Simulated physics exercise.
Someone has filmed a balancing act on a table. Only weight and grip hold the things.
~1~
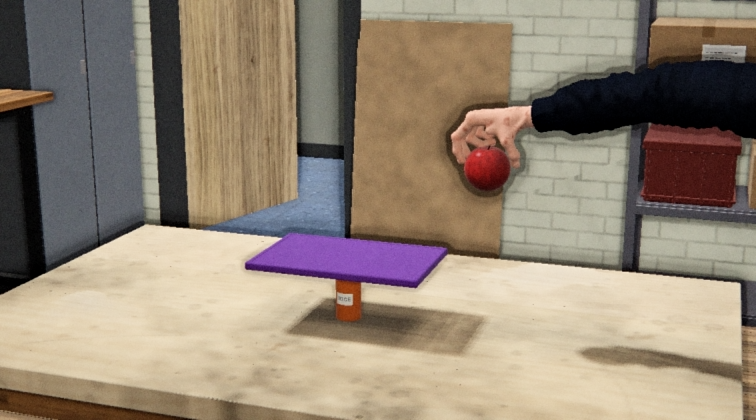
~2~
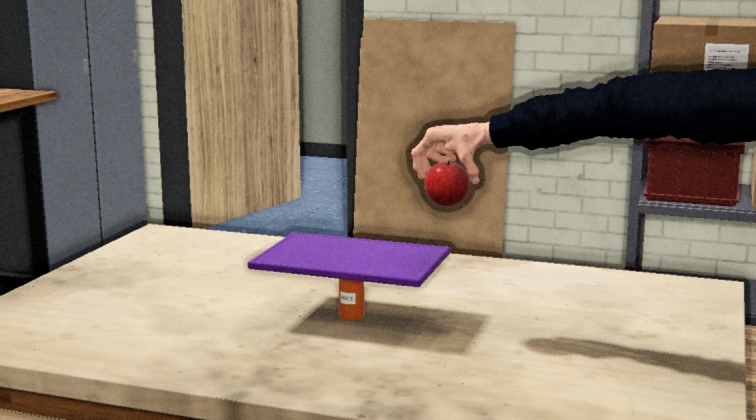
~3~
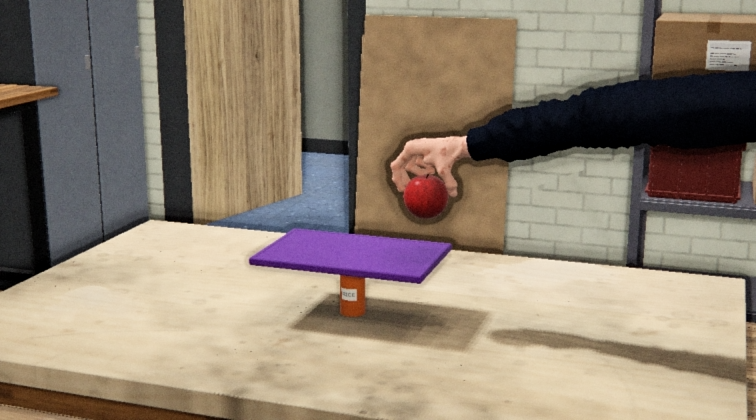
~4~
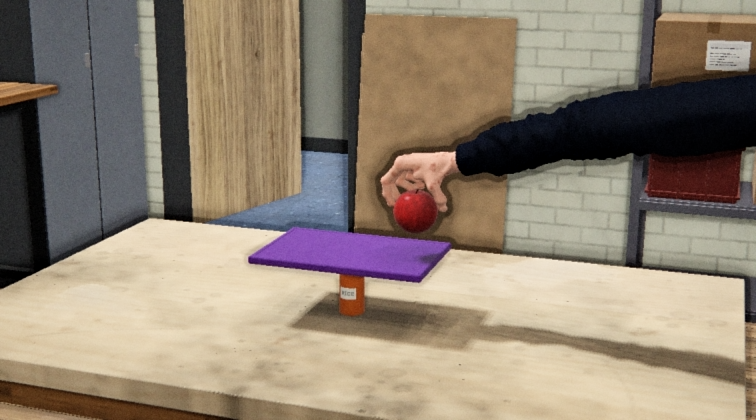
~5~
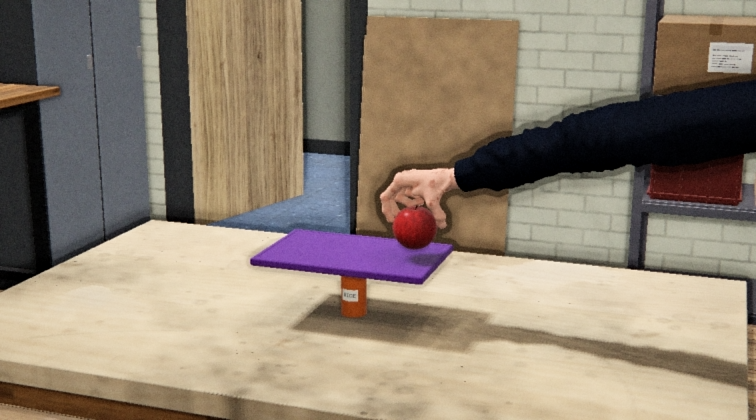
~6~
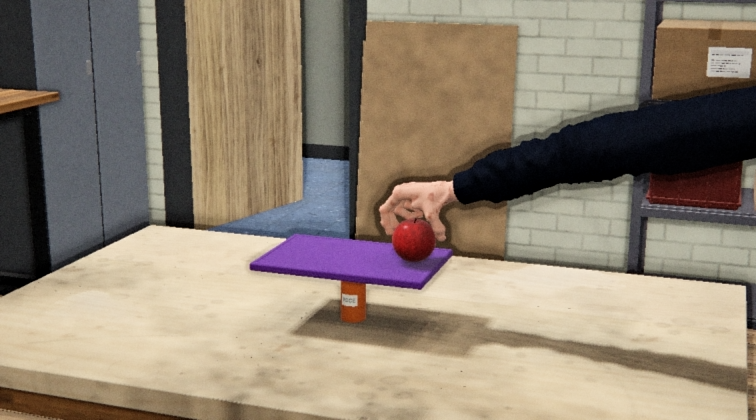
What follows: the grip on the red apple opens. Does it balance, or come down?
In the end the stack loses its balance.
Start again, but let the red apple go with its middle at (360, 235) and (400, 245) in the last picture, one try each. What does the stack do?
First try: It stays up; second try: It comes apart.
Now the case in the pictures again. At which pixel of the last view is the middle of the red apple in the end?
Around (447, 309).
Then, 0.30 s later than the last frame, red apple now fallen; purple lid tilted by 41°.
Then, 0.50 s later than the last frame, purple lid tilted by 46°.
When it is over, fallen, red apple; lying over in the stack, purple lid; orange shaker as before. End places, in pixels of the last picture, red apple near (447, 309). The stack comes apart.
